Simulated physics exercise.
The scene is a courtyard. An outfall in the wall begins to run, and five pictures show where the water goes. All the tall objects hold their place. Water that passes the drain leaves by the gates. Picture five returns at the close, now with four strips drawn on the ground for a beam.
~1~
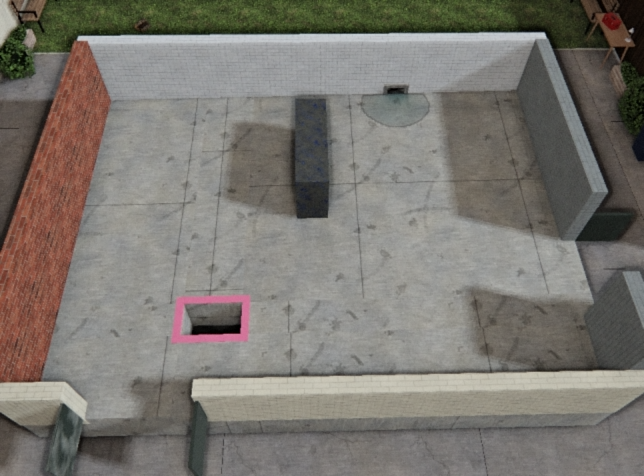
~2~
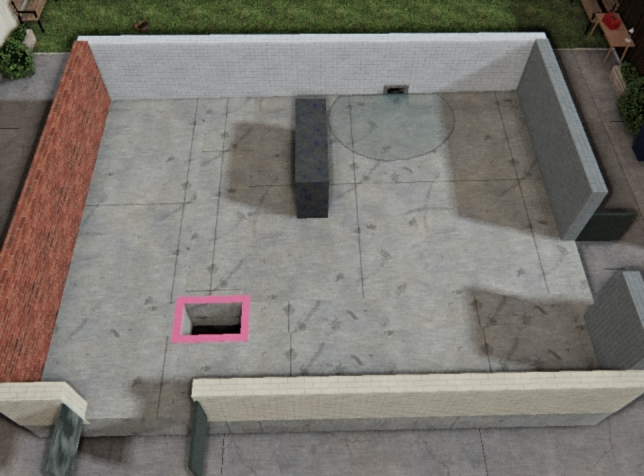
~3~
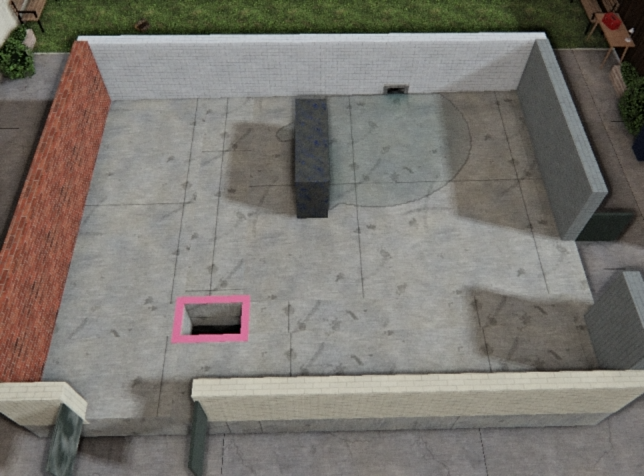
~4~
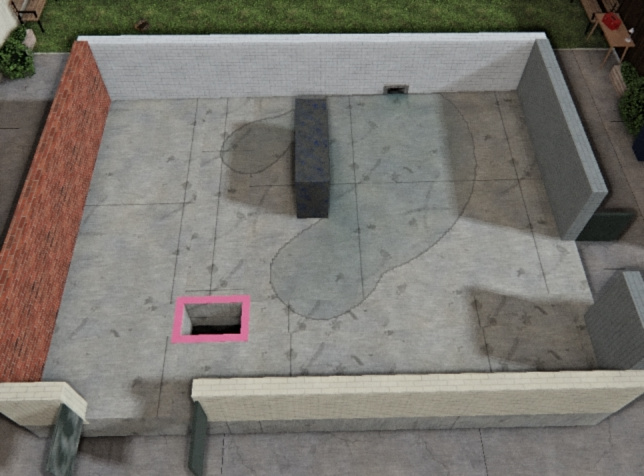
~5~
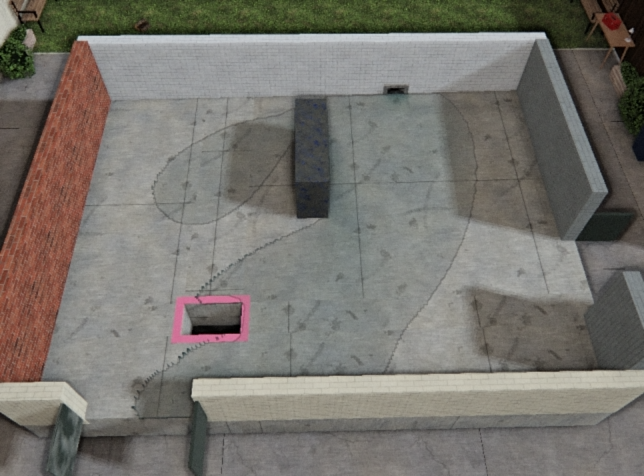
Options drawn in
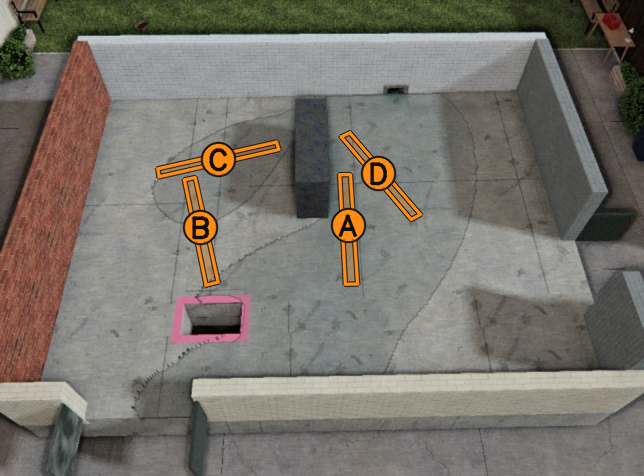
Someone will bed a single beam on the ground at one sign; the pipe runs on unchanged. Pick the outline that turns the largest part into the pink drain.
I would pick position B.
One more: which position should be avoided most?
That is position D.
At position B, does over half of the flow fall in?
No, it does not.
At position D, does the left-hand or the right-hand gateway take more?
The left one.
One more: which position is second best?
Here it is position C.
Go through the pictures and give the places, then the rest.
Outfall at (396, 89); pink drain at (212, 319); open gate at (146, 401); open gate at (572, 277); water covers 2 % of the ground and shows as far out as (377, 119); pink drain still dry.
Water covers 7 % of the ground and shows as far out as (361, 151); pink drain still dry.
Water covers 14 % of the ground and shows as far out as (338, 194); pink drain still dry.
Water covers 25 % of the ground and shows as far out as (284, 300); pink drain still dry.
39 % of the ground is wet; pink drain taking water.
On the marked copy, A from (351, 284) to (345, 174); B from (189, 178) to (212, 283); C from (158, 172) to (277, 145); D from (345, 134) to (415, 216).
For position A, about 11 % of the stream runs into the pink drain, about 88 % out by the gates.
For position B, about 26 % of the stream runs into the pink drain, about 73 % out by the gates.
For position C, about 17 % of the stream runs into the pink drain, about 82 % out by the gates.
For position D, about 7 % of the stream runs into the pink drain, about 92 % out by the gates.
